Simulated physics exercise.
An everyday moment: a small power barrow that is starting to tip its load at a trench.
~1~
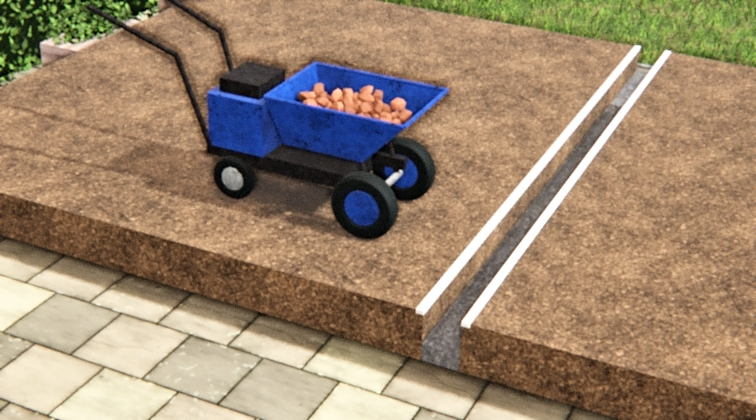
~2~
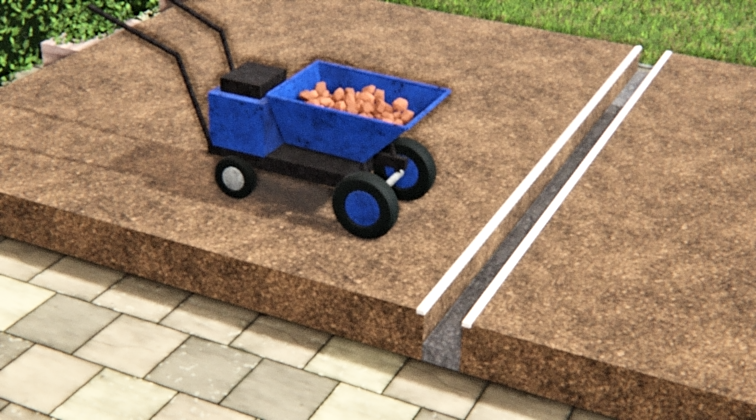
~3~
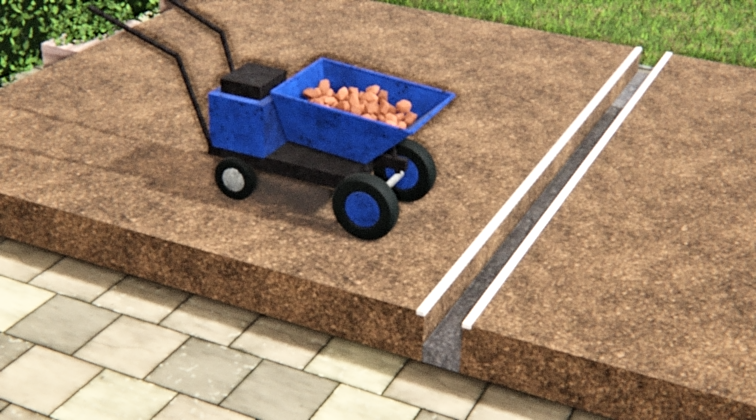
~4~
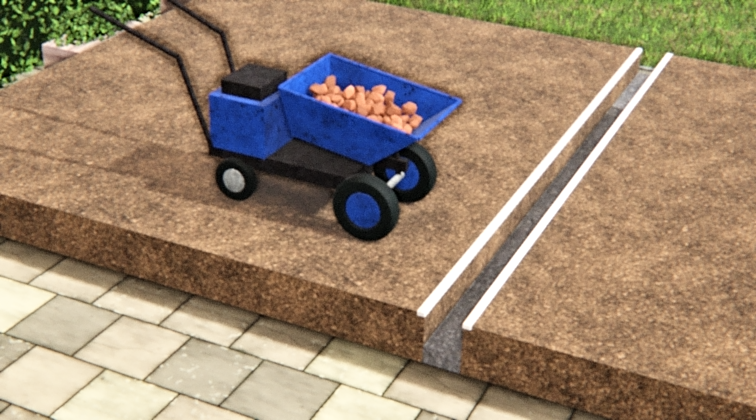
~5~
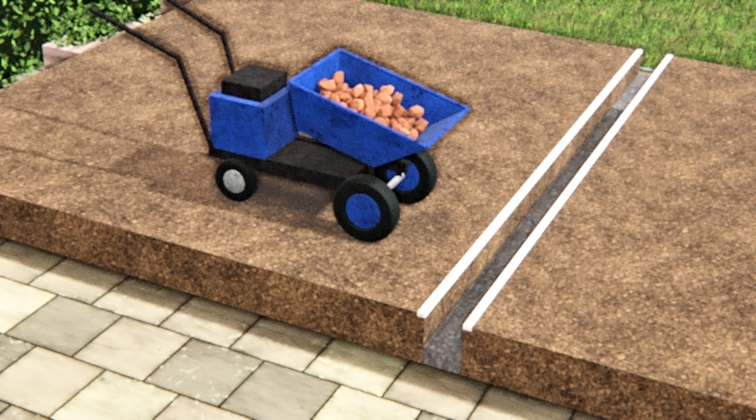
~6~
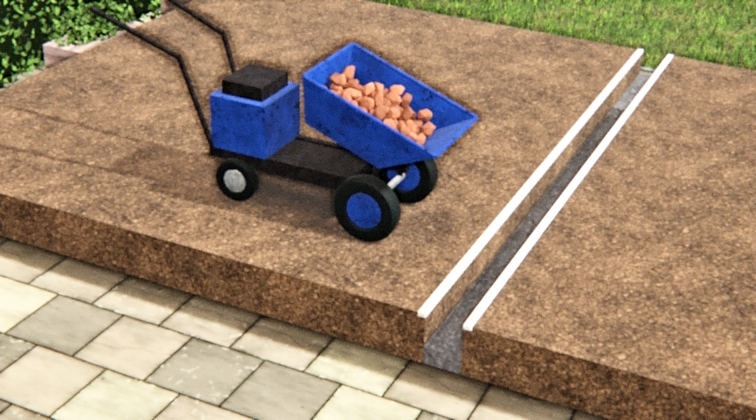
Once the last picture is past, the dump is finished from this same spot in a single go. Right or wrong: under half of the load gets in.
Wrong.
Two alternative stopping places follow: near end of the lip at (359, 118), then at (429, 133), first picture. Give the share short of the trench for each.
The first stop gives 30 per cent; the second gives 0 per cent.
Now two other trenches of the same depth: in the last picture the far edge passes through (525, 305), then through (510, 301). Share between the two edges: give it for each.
In order, some 100 and some 90 percent.
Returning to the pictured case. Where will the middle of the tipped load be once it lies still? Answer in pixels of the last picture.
I'd place the middle at about (502, 264).
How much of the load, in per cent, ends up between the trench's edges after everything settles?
About 75 per cent.
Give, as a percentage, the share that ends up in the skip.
15 per cent or so.
Soon, skip tipped steeply; all in the skip.
A while on, skip tipped right over; about two thirds in the skip; a stray few short of the trench; about a third in or heaped over the trench; a stray few beyond it.
Towards the end, skip tipped right over; a small part in the skip; a stray few short of the trench; most in or heaped over the trench; a small part beyond it.
Finally, skip tipped right over; a small part in the skip; a stray few short of the trench; most in or heaped over the trench; a small part beyond it.
